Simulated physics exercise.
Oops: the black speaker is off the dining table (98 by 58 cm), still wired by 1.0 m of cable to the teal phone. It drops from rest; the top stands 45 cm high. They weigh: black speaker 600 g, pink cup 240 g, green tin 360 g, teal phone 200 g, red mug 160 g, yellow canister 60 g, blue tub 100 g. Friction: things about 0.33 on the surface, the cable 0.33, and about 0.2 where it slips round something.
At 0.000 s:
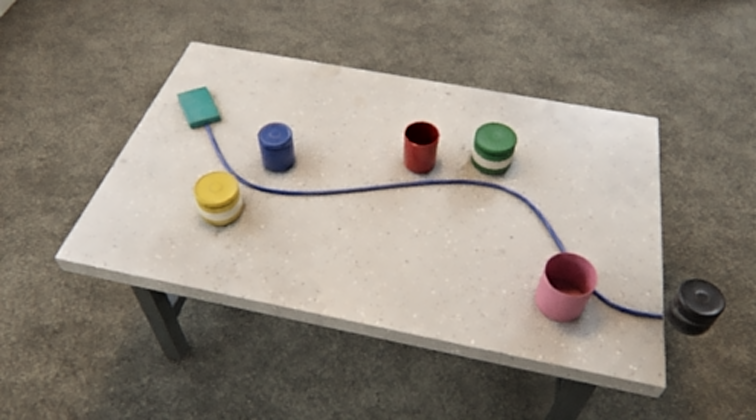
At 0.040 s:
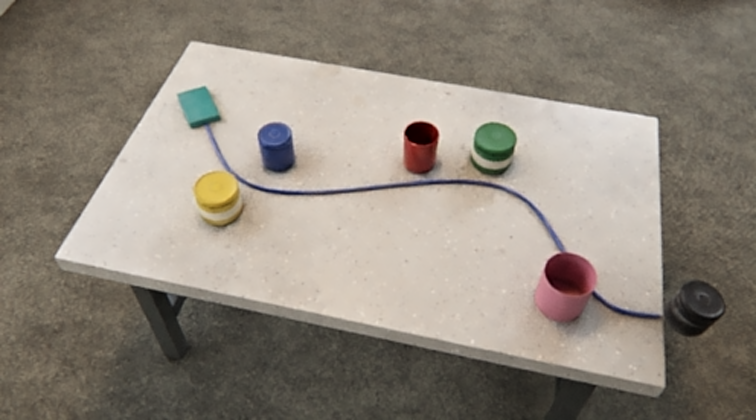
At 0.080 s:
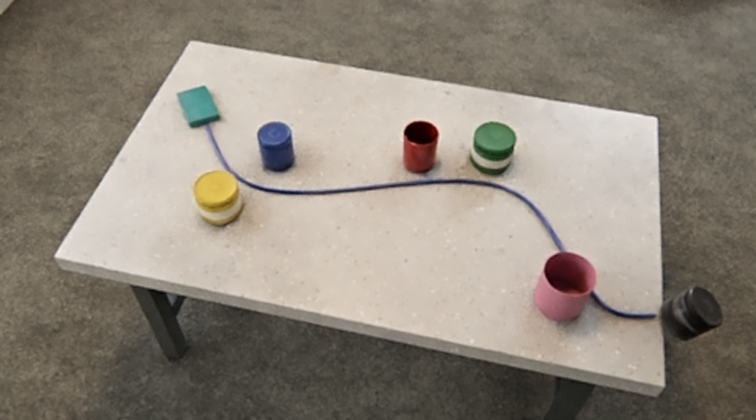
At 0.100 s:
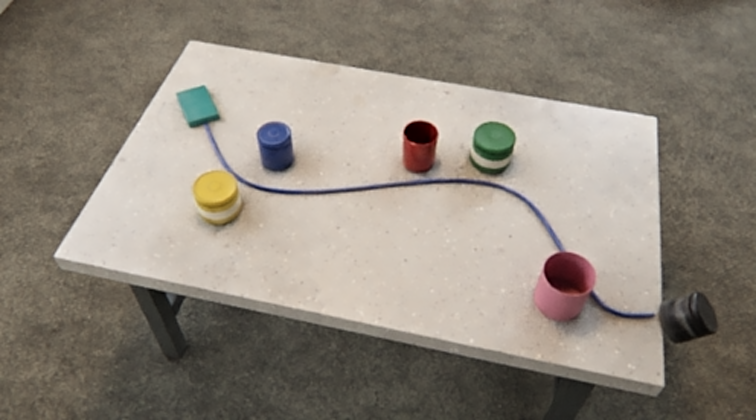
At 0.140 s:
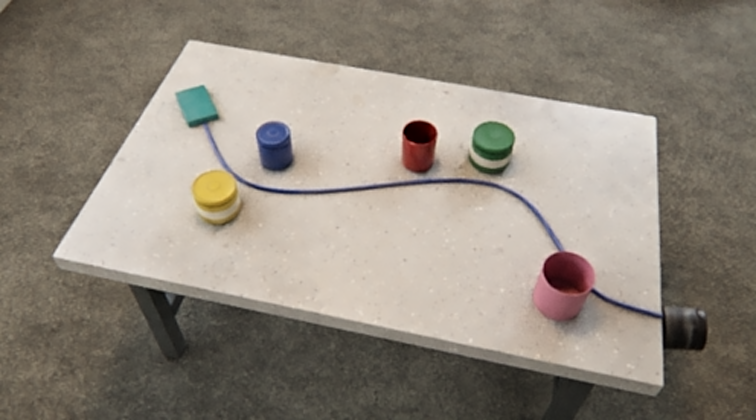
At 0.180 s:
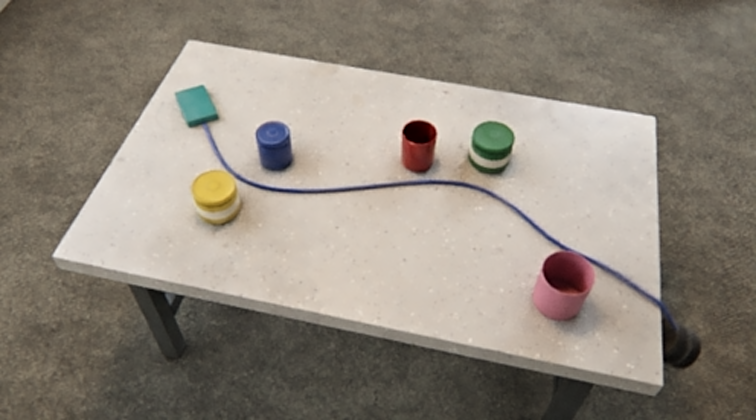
On a pale table, a blue cord wound from a teal block past cups and tins to a black cylinder off the right edge, which tilted and dropped lower as the cord pulled straighter.
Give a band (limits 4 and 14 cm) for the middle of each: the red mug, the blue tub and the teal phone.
In order: The red mug hardly moves; the blue tub reaches the top band; the teal phone reaches the top band.
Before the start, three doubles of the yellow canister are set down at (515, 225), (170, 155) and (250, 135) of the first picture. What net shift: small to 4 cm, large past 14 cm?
In that order: Large, small, large.
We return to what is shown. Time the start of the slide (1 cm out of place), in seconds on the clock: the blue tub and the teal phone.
Blue tub 0.26 s, teal phone 0.26 s.
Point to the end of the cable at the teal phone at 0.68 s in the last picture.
Around (454, 239).
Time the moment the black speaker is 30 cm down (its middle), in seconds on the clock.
About: 0.36 s.
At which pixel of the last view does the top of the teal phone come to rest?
Near (480, 277).
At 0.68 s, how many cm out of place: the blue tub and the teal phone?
Blue tub 20 cm, teal phone 60 cm.
At 0.4 s, the cable's tail end at (335, 176); teal phone 29 cm off its start, blue tub 15 cm off its start, black speaker over the edge.
At 0.7 s, the cable's tail end at (454, 239); teal phone 56 cm off its start, blue tub 19 cm off its start, black speaker over the edge.
At 0.9 s, the cable's tail end at (498, 263); teal phone 65 cm off its start at (480, 277), blue tub 19 cm off its start at (343, 78), black speaker over the edge.
At 1.2 s, the cable's tail end at (498, 263); teal phone 65 cm off its start, blue tub 19 cm off its start, black speaker over the edge.
At 2.4 s, the cable's tail end at (498, 263); teal phone 65 cm off its start at (480, 277), blue tub 19 cm off its start at (343, 78), red mug 0 cm off its start at (420, 132), black speaker over the edge.
